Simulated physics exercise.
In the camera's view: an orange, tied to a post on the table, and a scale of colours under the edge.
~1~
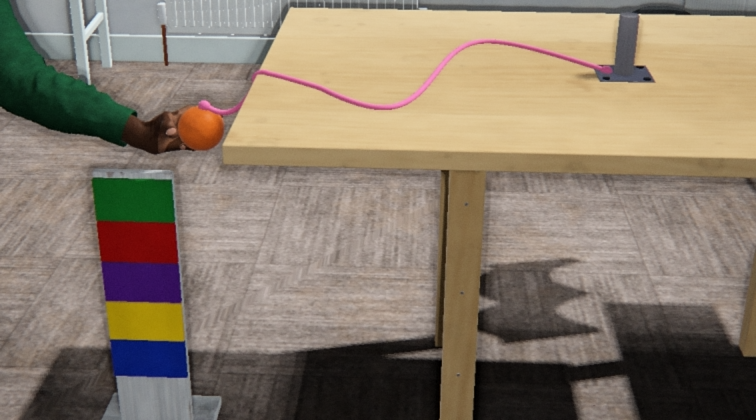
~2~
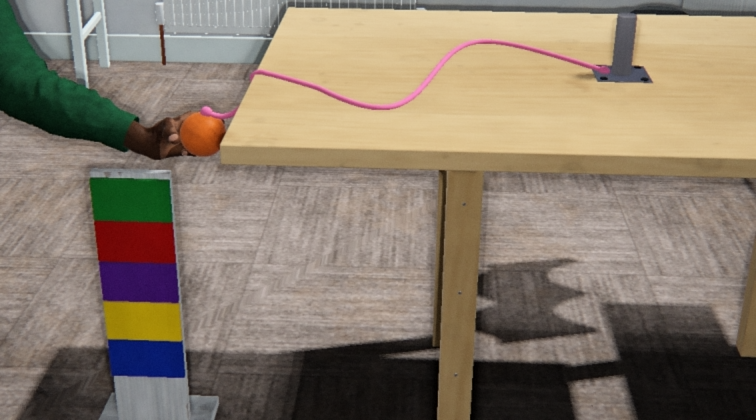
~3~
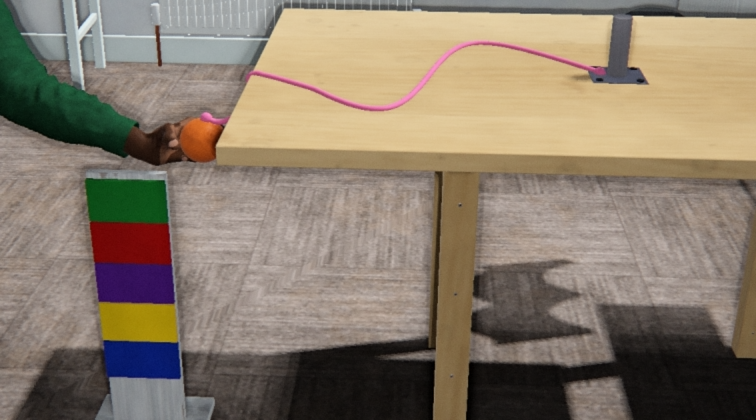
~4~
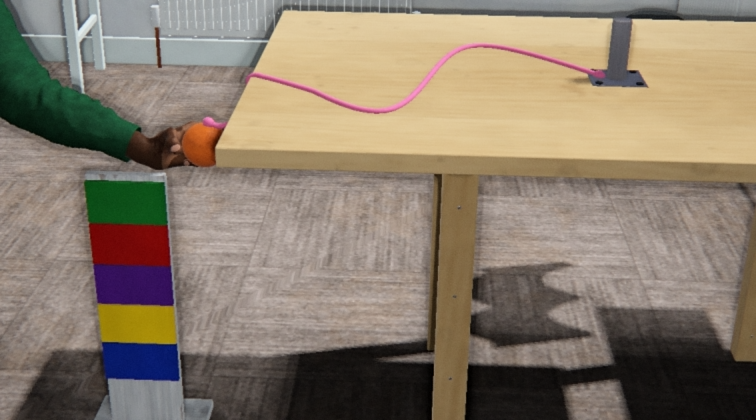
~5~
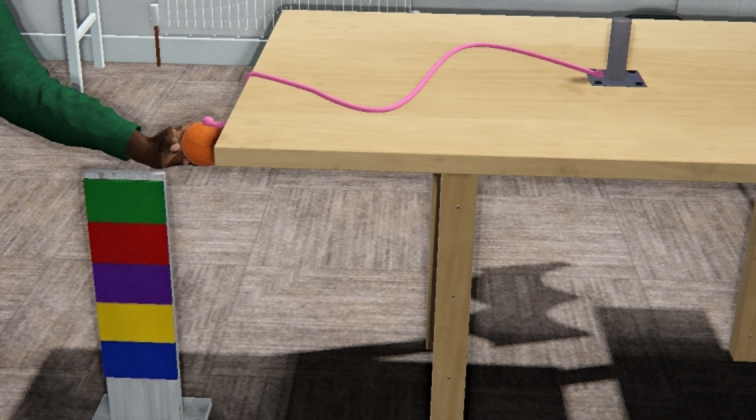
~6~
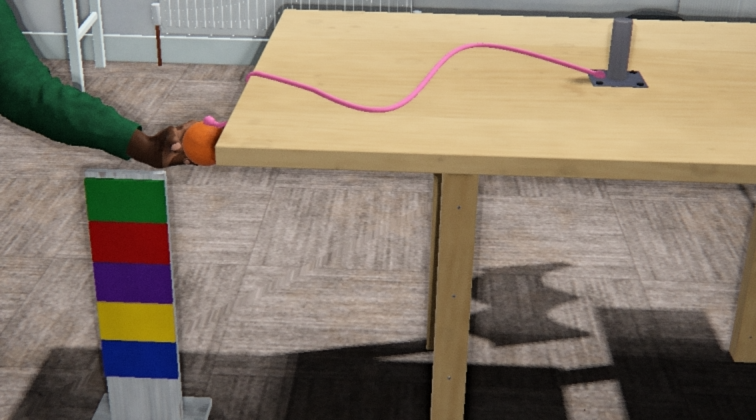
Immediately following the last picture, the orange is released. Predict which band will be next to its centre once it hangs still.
I would say the blue band.
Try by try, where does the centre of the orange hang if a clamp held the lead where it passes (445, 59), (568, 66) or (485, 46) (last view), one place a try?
Try 1: (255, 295); try 2: (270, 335); try 3: (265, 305).
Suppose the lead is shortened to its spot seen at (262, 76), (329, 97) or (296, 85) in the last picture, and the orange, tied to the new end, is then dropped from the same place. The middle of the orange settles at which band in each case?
Result per try - purple; green; red.
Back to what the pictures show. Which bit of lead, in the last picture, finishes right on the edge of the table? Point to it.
The point at (414, 95).
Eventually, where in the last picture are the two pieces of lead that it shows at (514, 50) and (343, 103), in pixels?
Around (483, 72); the other one around (259, 157).
A little later, orange near (274, 349); level with blue.
Next, orange near (260, 340); level with blue.
When it is over, orange near (271, 344); level with blue. The lead holds its middle at blue.
